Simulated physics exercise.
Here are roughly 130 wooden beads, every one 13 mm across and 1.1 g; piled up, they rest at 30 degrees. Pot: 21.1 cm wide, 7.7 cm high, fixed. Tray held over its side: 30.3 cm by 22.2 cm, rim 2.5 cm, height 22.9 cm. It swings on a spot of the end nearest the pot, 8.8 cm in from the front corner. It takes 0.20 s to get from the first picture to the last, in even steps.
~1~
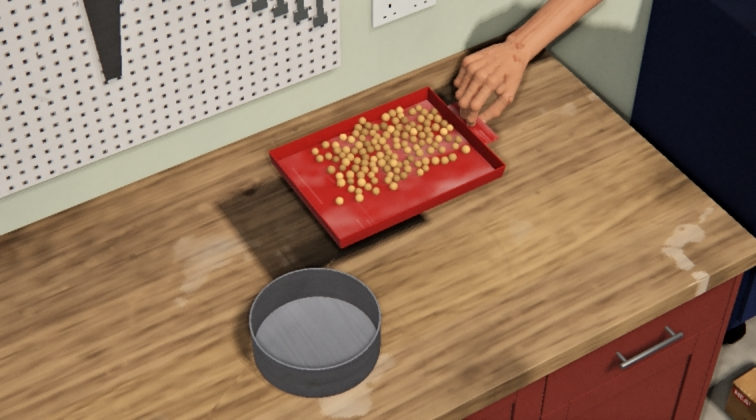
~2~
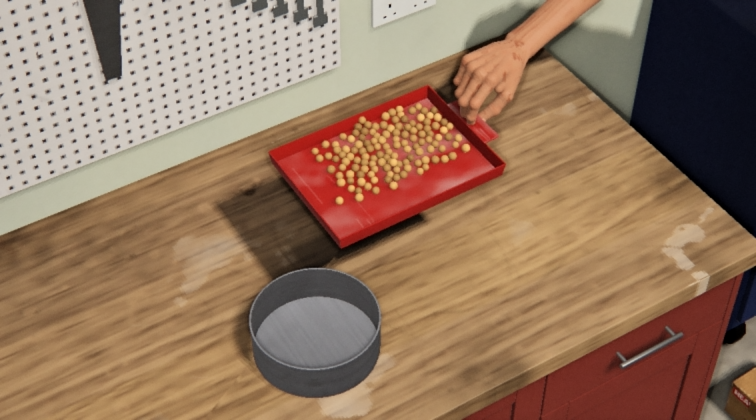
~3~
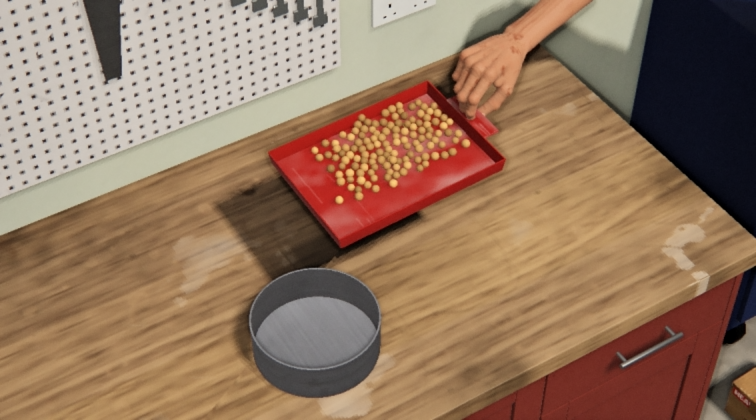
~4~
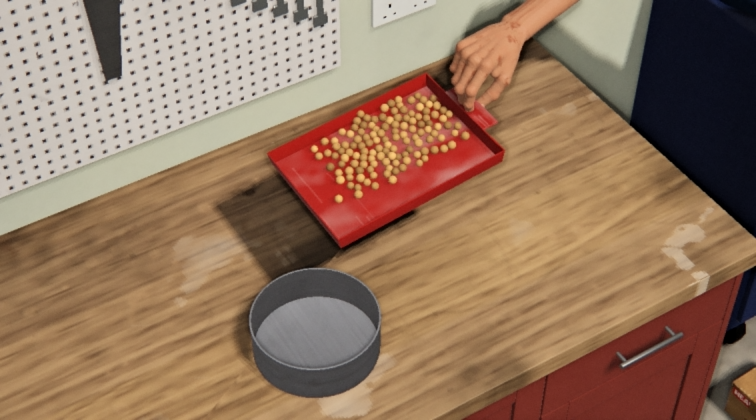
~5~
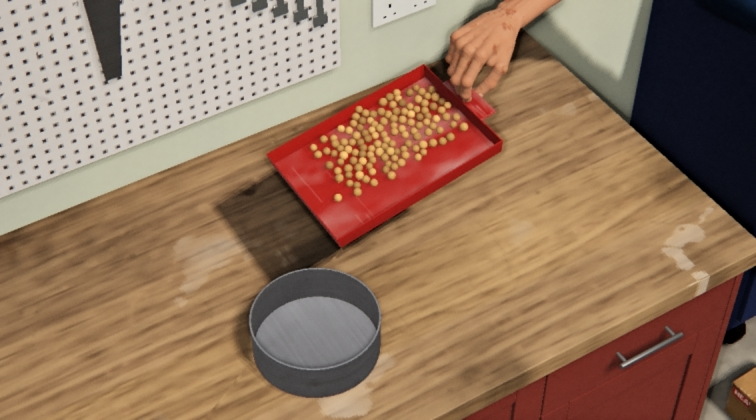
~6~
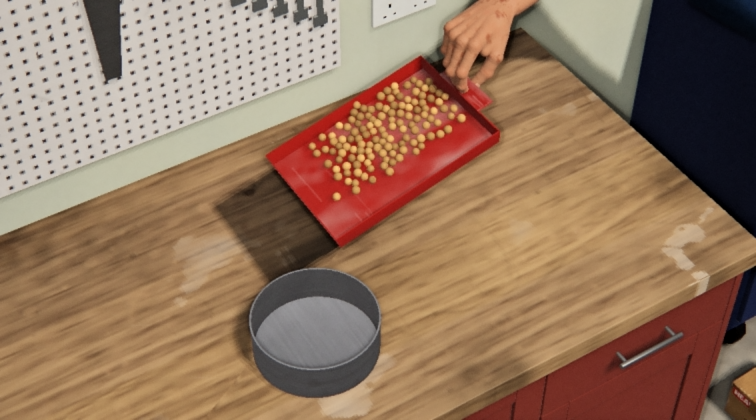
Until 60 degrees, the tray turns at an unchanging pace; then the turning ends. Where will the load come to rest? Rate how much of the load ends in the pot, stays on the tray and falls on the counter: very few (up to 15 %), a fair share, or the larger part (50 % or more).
Pot: Very few; tray: The larger part; counter: A fair share.
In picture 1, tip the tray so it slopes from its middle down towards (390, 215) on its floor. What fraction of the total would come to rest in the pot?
That comes to around 20 per cent.
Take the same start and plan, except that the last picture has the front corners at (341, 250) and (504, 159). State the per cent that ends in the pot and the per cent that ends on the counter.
That works out as pot 35 and counter 5.
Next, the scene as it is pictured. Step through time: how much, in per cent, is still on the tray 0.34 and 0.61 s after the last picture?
In turn: 100, 65.
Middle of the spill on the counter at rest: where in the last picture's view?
Near (201, 304).
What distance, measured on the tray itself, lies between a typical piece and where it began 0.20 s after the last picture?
By then it sits near 4 cm from where it began.
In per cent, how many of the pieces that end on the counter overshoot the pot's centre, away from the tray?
That works out to about 100 percent.
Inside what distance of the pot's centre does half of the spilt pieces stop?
I'd say close to 28 centimetres.
Then, 0.20 s after the last picture, tilt 38 degrees; the tray holds 100 %, the pot 0 %.
Then, 0.34 s after the last picture, tilt 53 degrees; the tray holds 100 %, the pot 0 %.
Then, 0.61 s after the last picture, tilt 60 degrees; the tray holds 65 %, the pot 0 %.
In the end, pot 5 %, tray 60 %, counter 35 %.
